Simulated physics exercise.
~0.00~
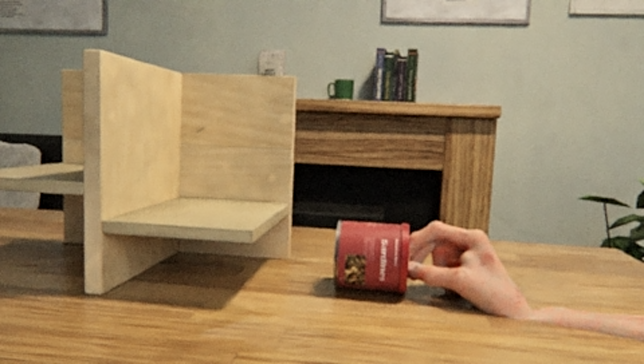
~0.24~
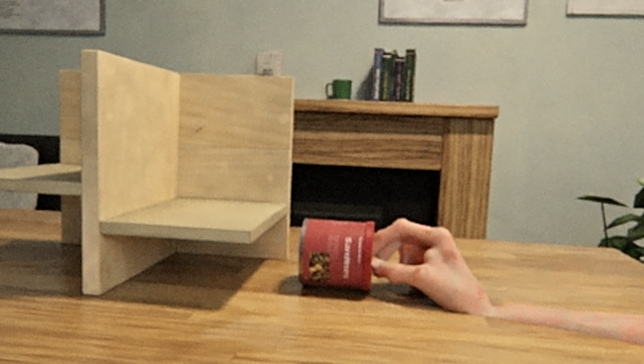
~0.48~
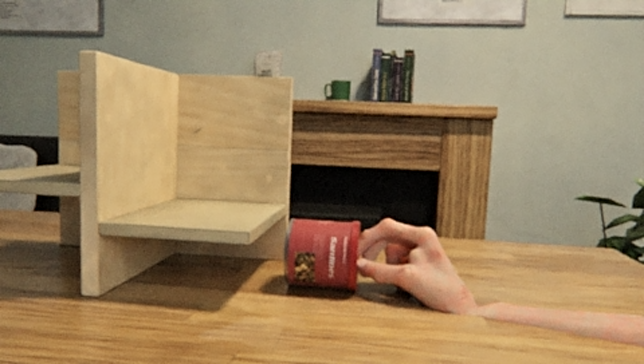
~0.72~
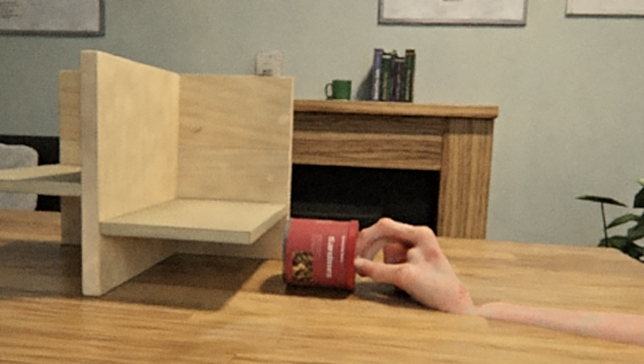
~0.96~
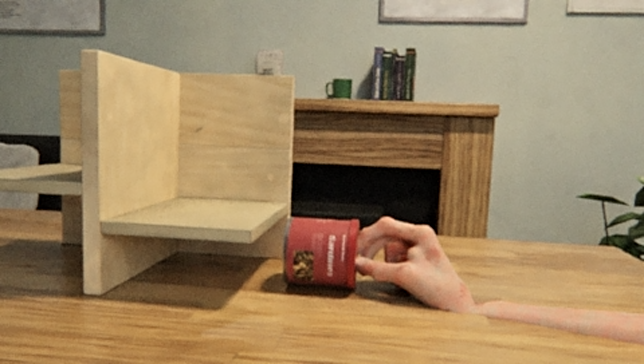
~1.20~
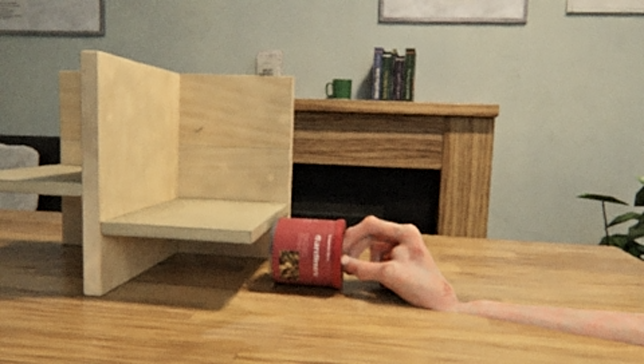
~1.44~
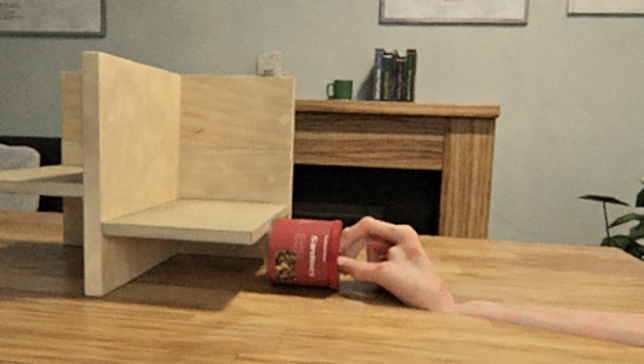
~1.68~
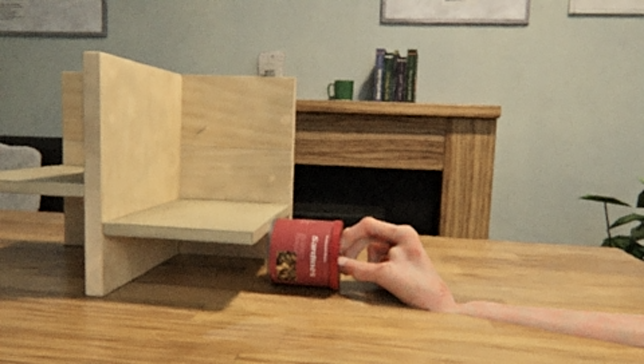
A hand slides a red tin left to a low wooden shelf, where it stops.
